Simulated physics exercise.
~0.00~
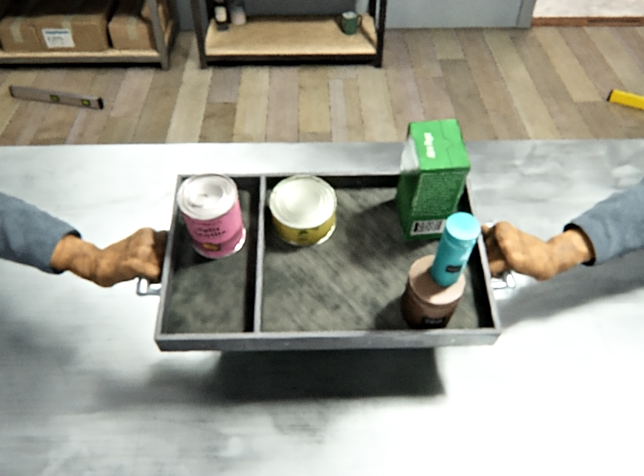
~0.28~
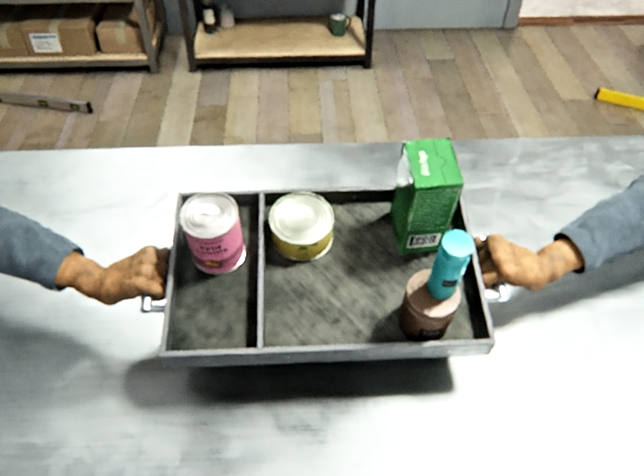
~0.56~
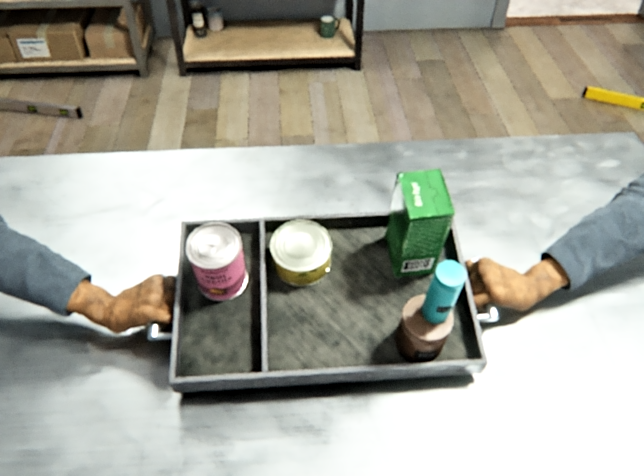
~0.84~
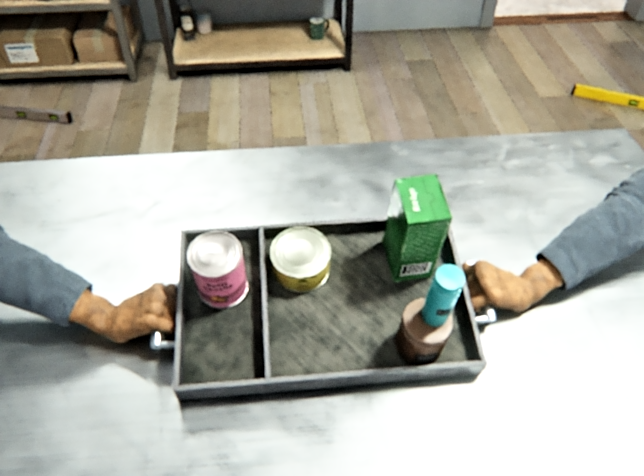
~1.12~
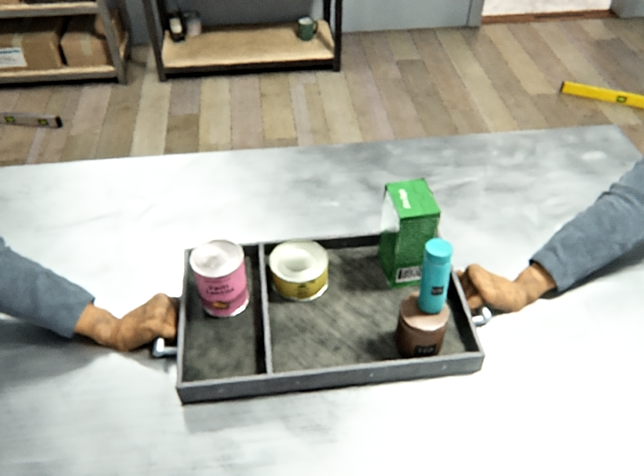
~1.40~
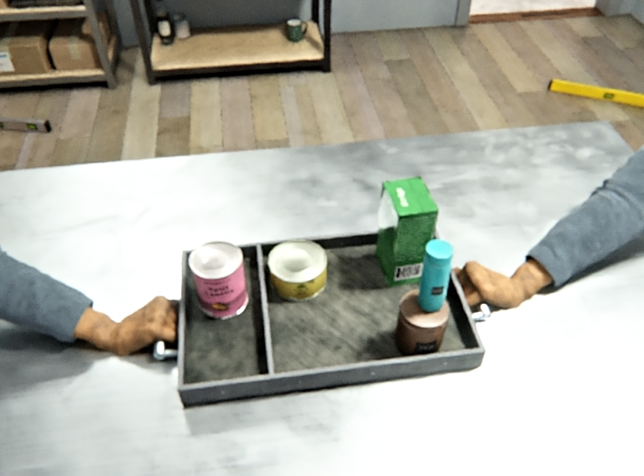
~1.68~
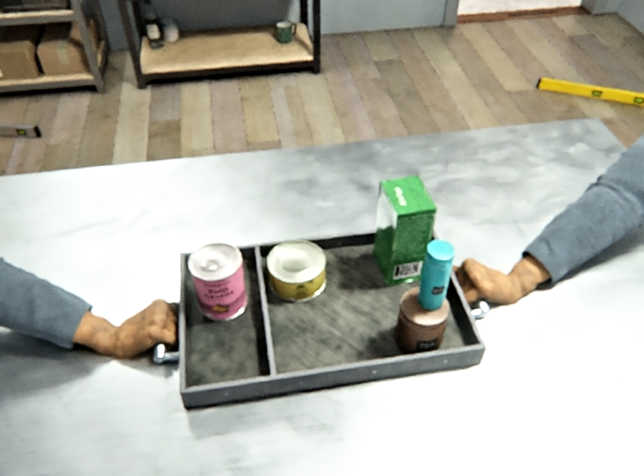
Two hands in blue-grey sleeves hold a dark, divided tray by its end handles over a pale table, seen from above and in front, with shelves and a wooden floor behind. A pink tin stands in the left section, and a yellow tub, a tall green carton and a brown jar topped by a turquoise shaker stand in the right. The hands lower the tray, tilted, until its near edge meets the table. It then drops flat and turns slightly, while the view drifts gently sideways. Finally, all five items remain upright in the still tray, the shaker still on the jar.
